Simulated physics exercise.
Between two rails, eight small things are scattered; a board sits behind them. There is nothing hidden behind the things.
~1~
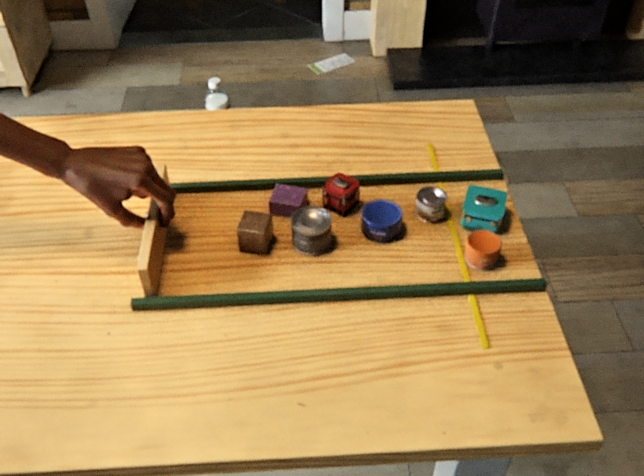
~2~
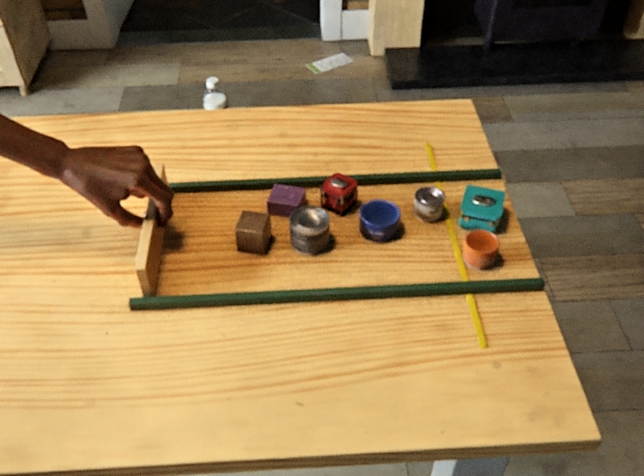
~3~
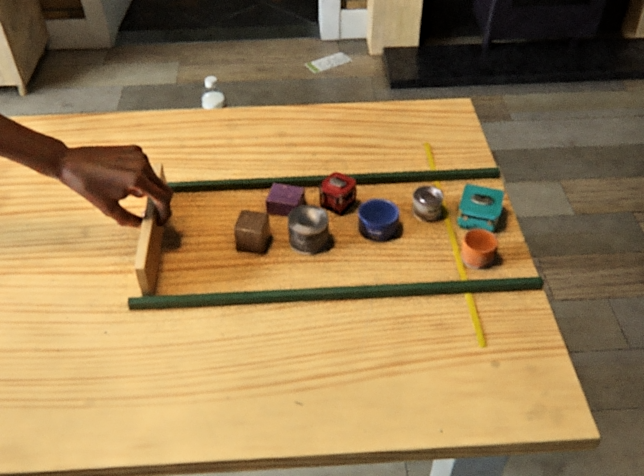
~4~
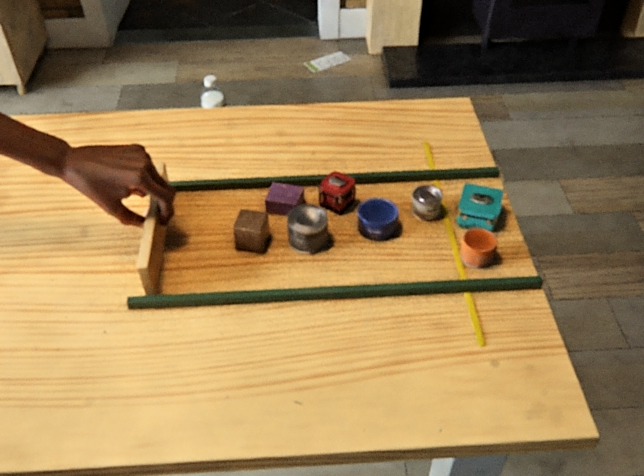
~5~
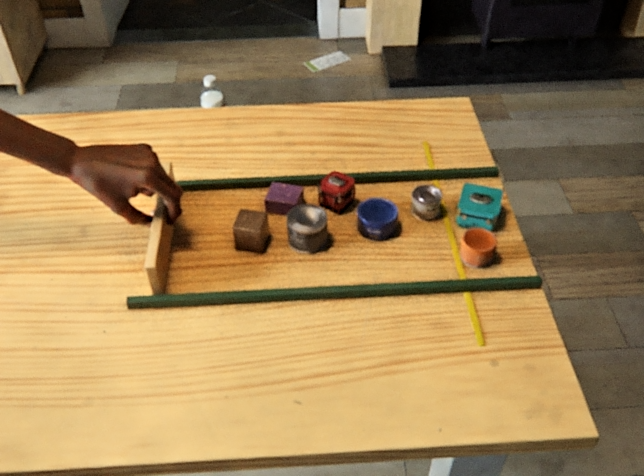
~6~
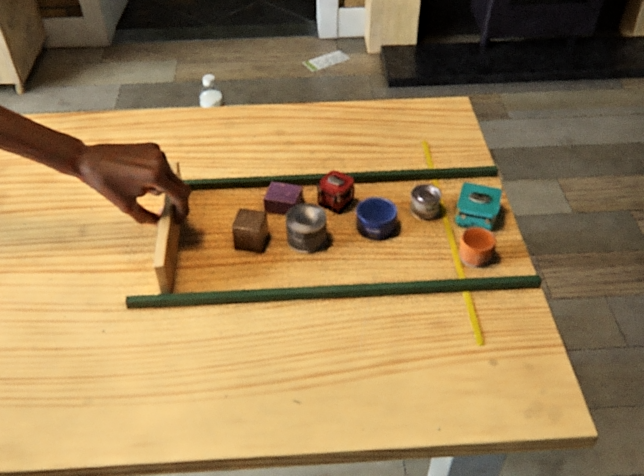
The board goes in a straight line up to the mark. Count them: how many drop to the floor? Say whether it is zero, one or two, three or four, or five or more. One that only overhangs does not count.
It is one or two.
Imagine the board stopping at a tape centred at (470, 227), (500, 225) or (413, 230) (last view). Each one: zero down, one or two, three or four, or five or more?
Either one or two; at least five; none at all.
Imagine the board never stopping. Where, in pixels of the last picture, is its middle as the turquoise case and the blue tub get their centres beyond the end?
Approx. (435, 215) / approx. (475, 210) for the other.
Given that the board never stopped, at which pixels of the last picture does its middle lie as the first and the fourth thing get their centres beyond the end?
At the first moment about (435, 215), at the next about (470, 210).
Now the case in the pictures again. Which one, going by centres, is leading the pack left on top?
The orange pot.
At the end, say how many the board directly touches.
Result: 2 in all.
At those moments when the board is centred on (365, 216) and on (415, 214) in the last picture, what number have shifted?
Counts: 6 / 8.
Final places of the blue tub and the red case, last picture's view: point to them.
The blue tub at (488, 204), the red case at (484, 178).
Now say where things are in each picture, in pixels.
The first frame shows turquoise case (484, 210); orange pot (482, 250); white pot (431, 205); board (156, 228); tape (453, 231).
The second frame shows orange pot (480, 250); blue tub (380, 221).
The third frame shows white pot (427, 204); purple block (286, 201).
The fourth frame shows turquoise case (480, 208); grey pot (308, 229).
The fifth frame shows orange pot (478, 248); brown block (251, 231).
The sixth frame shows turquoise case (478, 207); orange pot (477, 248); white pot (425, 202); board (170, 225); tape (448, 228).
Soon after, none off yet; turquoise case at rest near (478, 207); orange pot at rest near (477, 248); white pot at rest near (425, 202).
Then, none off yet; turquoise case at rest near (479, 207); orange pot at rest near (477, 248); white pot moved about its own width near (448, 190).
By the end, the number that fall off is one or two; fallen, white pot and turquoise case.
